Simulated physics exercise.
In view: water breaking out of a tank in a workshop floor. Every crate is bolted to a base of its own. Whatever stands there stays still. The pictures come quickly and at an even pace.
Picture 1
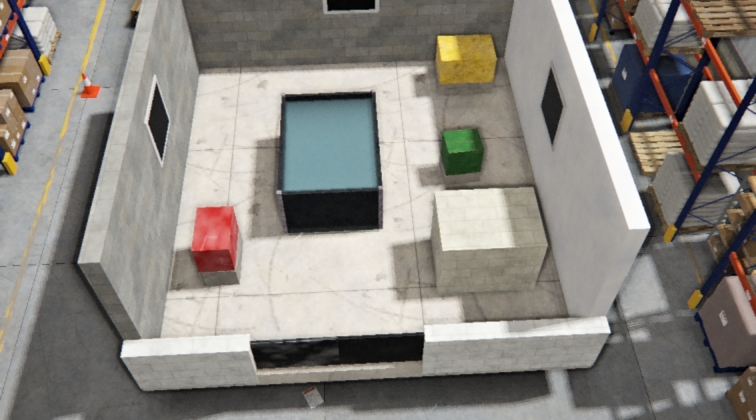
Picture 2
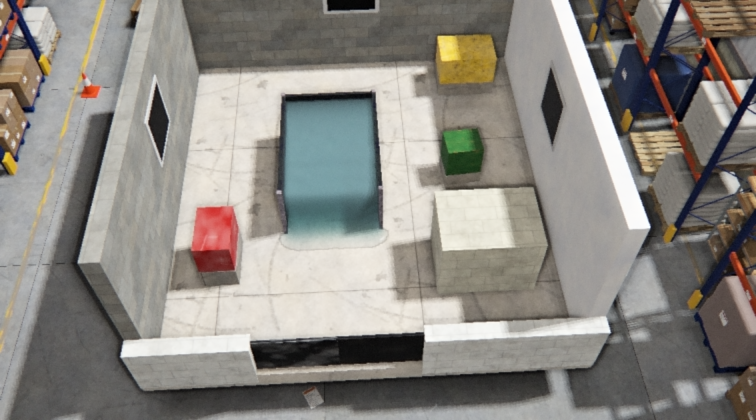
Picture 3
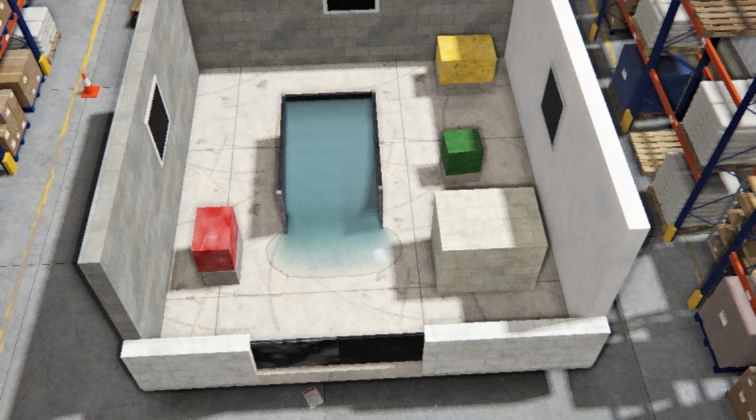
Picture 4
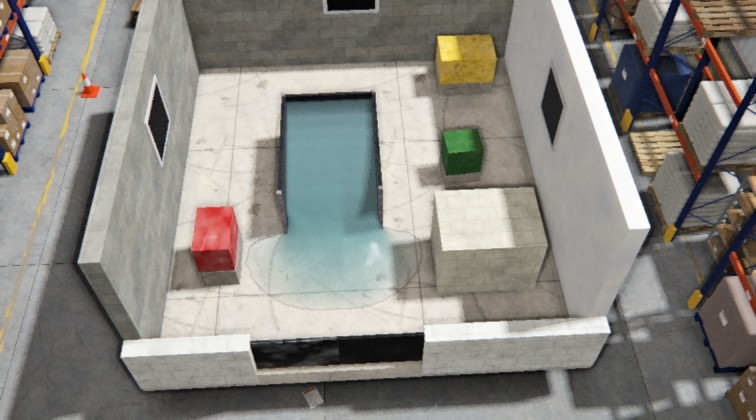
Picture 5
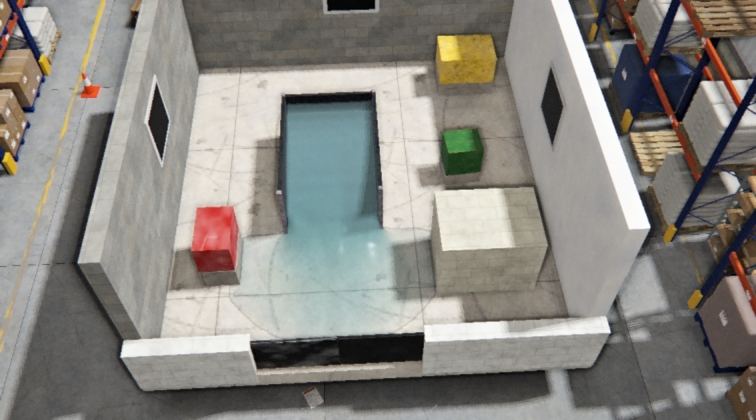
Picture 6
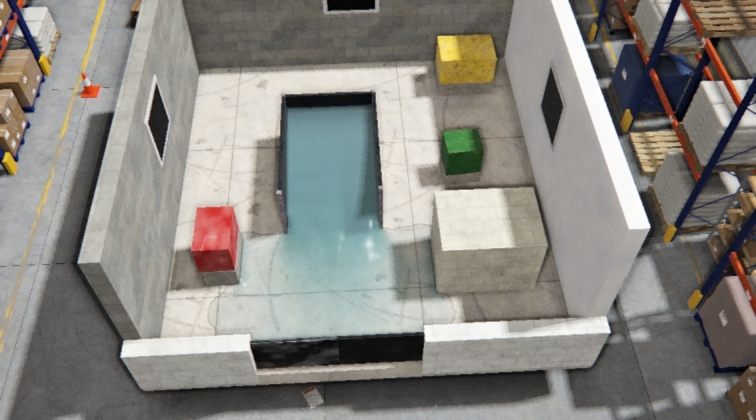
Water pours out of the tank's open front and spreads across the pale workshop floor.
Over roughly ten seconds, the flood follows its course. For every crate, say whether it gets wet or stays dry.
In order: The red crate doesn't get caught by the water; the green crate doesn't get caught by the water; the yellow crate doesn't get caught by the water.
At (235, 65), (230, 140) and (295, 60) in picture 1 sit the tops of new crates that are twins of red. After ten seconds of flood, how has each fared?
So, the first one stays clear of it, the next one stays clear of it, and the final one stays clear of it.
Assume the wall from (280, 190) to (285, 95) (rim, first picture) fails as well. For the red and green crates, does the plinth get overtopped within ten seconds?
Red crate: Overtopped; green crate: Untouched.
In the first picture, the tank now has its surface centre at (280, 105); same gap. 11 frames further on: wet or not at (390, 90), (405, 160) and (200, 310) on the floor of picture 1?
As listed: Not flooded, clear, awash.
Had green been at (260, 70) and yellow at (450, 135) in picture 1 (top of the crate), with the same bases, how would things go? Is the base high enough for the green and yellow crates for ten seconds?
As I see it, the green crate is not reached; meanwhile the yellow crate is not reached.
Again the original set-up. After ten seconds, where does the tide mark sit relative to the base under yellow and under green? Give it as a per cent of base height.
The first comes to 60 per cent and the second to 50 per cent.
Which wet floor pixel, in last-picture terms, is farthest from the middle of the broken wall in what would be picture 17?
Best guess: Near (567, 343).
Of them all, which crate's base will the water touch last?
That one's the yellow one.
A moment on, water covers 30 % of the floor; the red crate water round its plinth, the green crate not reached, the yellow crate not reached.
Next, water covers 35 % of the floor; the red crate water round its plinth, the green crate not reached, the yellow crate not reached.
Then, water covers 65 % of the floor; the red crate water round its plinth, the green crate water round its plinth, the yellow crate not reached.
Later, water covers 95 % of the floor; the red crate water round its plinth, the green crate water round its plinth, the yellow crate water round its plinth.
In the end, water covers 100 % of the floor; the red crate stayed above the water, the green crate stayed above the water, the yellow crate stayed above the water.
